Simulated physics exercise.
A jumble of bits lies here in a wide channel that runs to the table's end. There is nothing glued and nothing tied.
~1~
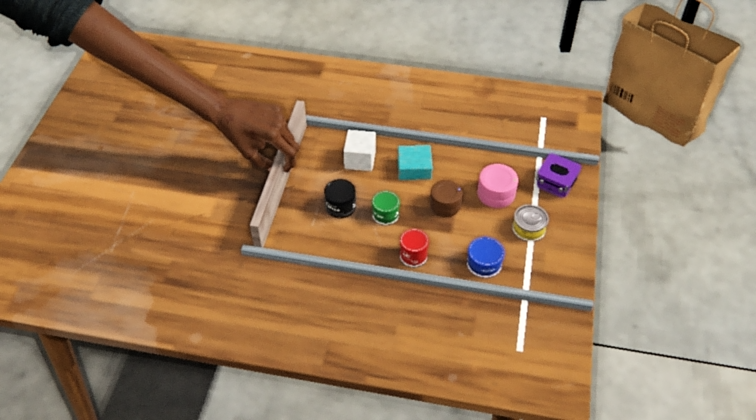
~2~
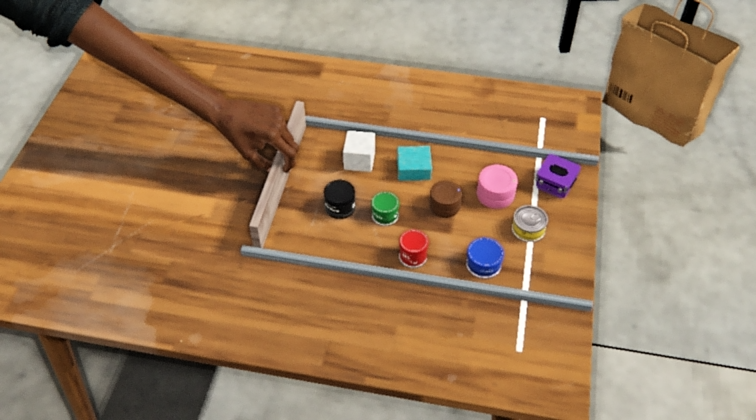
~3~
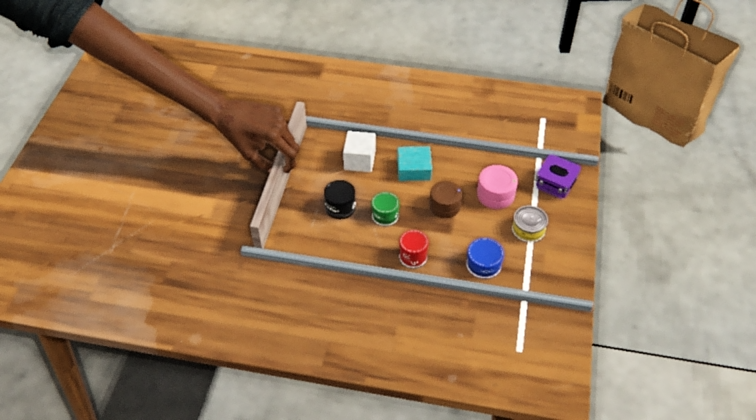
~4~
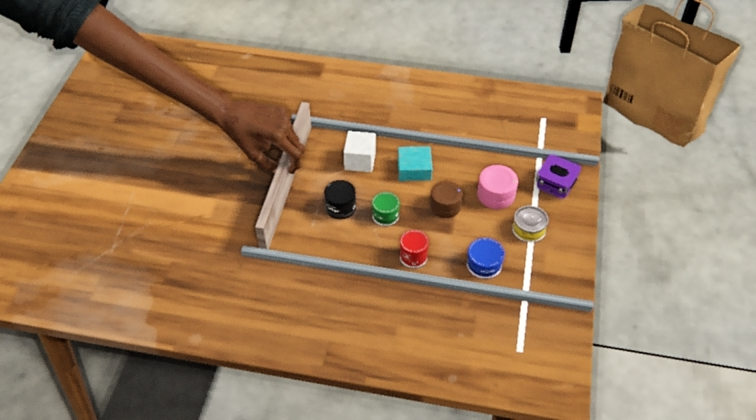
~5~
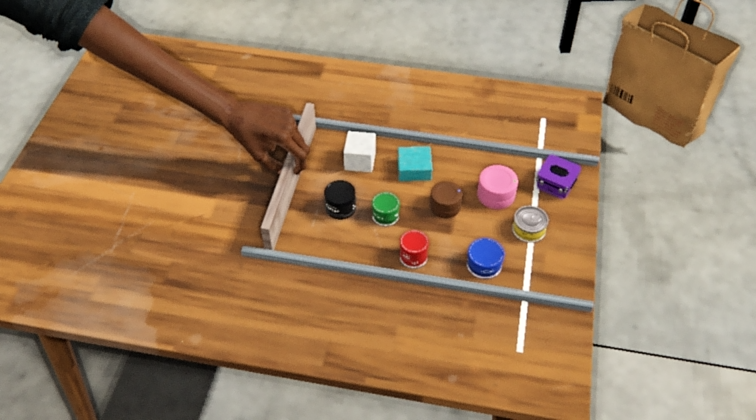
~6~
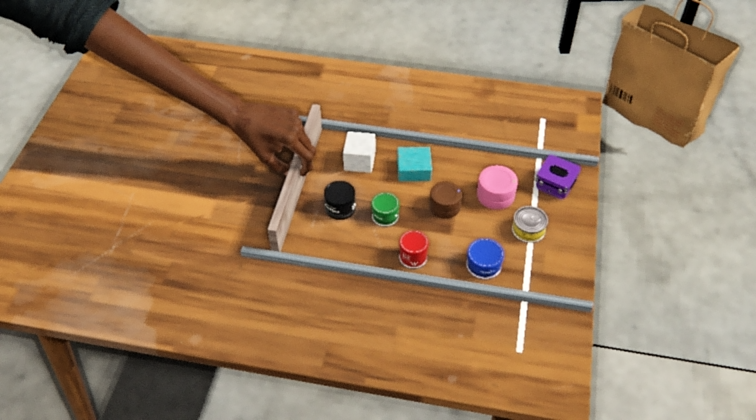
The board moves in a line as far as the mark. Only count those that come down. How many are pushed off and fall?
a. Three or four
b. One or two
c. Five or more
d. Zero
Answer: B.
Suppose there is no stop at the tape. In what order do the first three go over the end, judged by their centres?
They are the purple case, then the pink lid, then the turquoise block.
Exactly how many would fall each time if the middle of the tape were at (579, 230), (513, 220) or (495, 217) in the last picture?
It would be 6, then 0, then 0.
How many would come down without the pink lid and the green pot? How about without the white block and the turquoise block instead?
First try 1, second try 0.
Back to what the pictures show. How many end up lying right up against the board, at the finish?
4 end up touching it.
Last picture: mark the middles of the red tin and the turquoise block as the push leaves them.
Red tin: About (543, 269); turquoise block: About (583, 182).
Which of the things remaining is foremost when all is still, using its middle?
The pink lid finishes nearest.
A little later, none off yet; purple case at rest near (557, 178); yellow tin at rest near (530, 225); pink lid at rest near (497, 187).
Next, none off yet; purple case at rest near (559, 177); yellow tin at rest near (530, 225); pink lid shifted about its own width near (539, 196).
When it is over, the number that fall off is one or two; down, purple case.
